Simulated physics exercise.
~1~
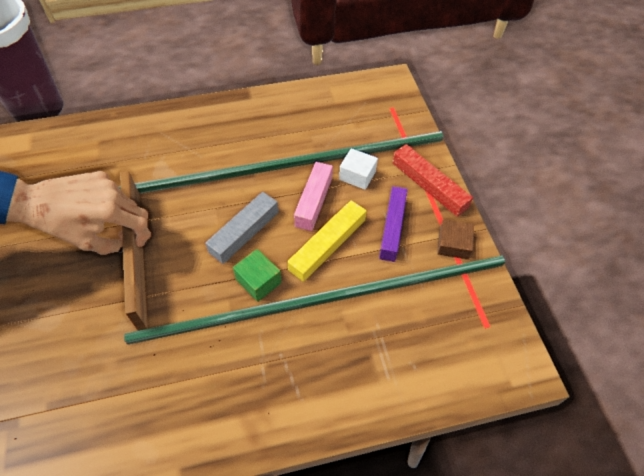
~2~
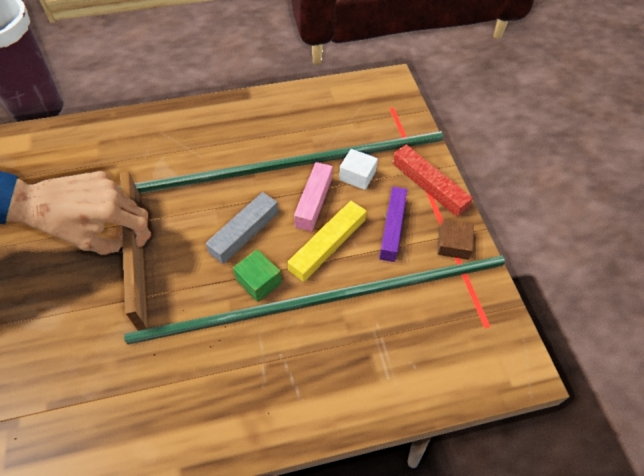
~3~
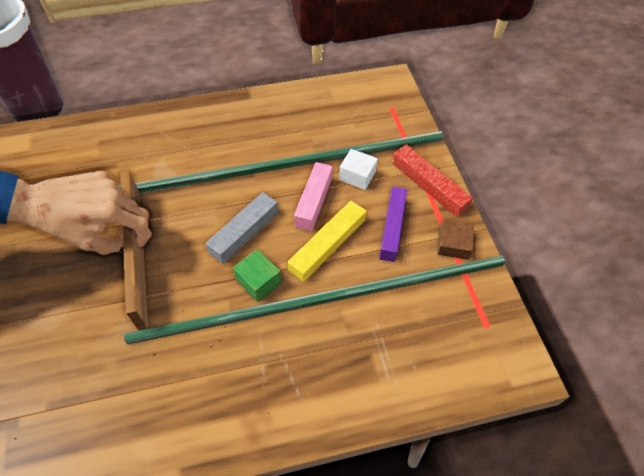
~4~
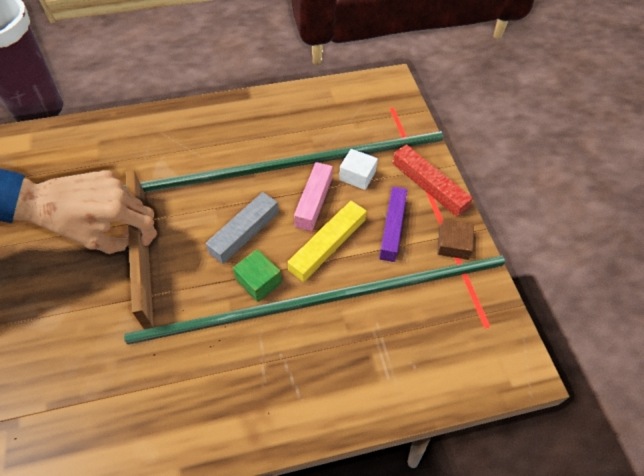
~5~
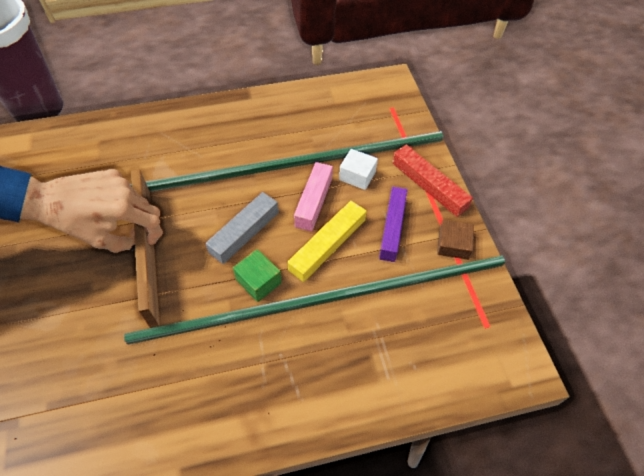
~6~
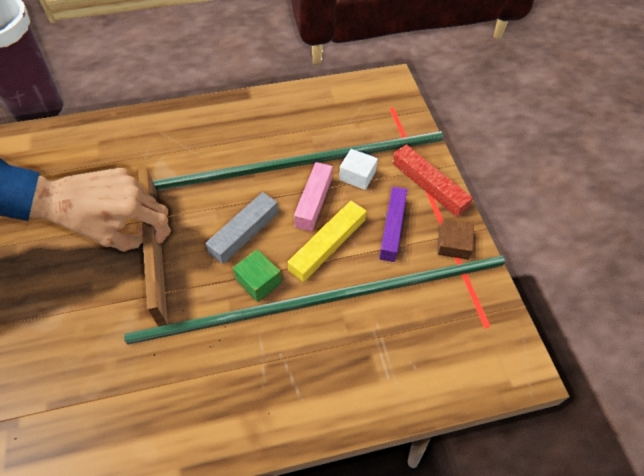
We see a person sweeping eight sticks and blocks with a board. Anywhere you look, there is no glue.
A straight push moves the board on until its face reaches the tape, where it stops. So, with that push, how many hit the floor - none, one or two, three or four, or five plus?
The count that comes down will most likely be five and up.
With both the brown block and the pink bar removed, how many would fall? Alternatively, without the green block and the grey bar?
The number is 2 for the first case and 2 for the second.
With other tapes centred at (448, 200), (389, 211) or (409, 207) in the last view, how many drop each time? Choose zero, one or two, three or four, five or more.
Going tape by tape, I get more than four, then not one, then just one or two.
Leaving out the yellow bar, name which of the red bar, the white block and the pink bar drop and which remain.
Result - red bar: Gone; white block: Gone; pink bar: Up.
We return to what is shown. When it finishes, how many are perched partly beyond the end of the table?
Expected count: 0.
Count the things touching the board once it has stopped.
That makes 2.
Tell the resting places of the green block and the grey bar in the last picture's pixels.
They end up close to (470, 241) and (437, 182).
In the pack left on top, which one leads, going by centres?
It's the pink bar that is foremost.
A little later, none off yet; red bar at rest near (431, 180); brown block at rest near (456, 239); purple bar at rest near (394, 223).
When it is over, the number that fall off is five or more; down, yellow bar, white block, purple bar, brown block and red bar.
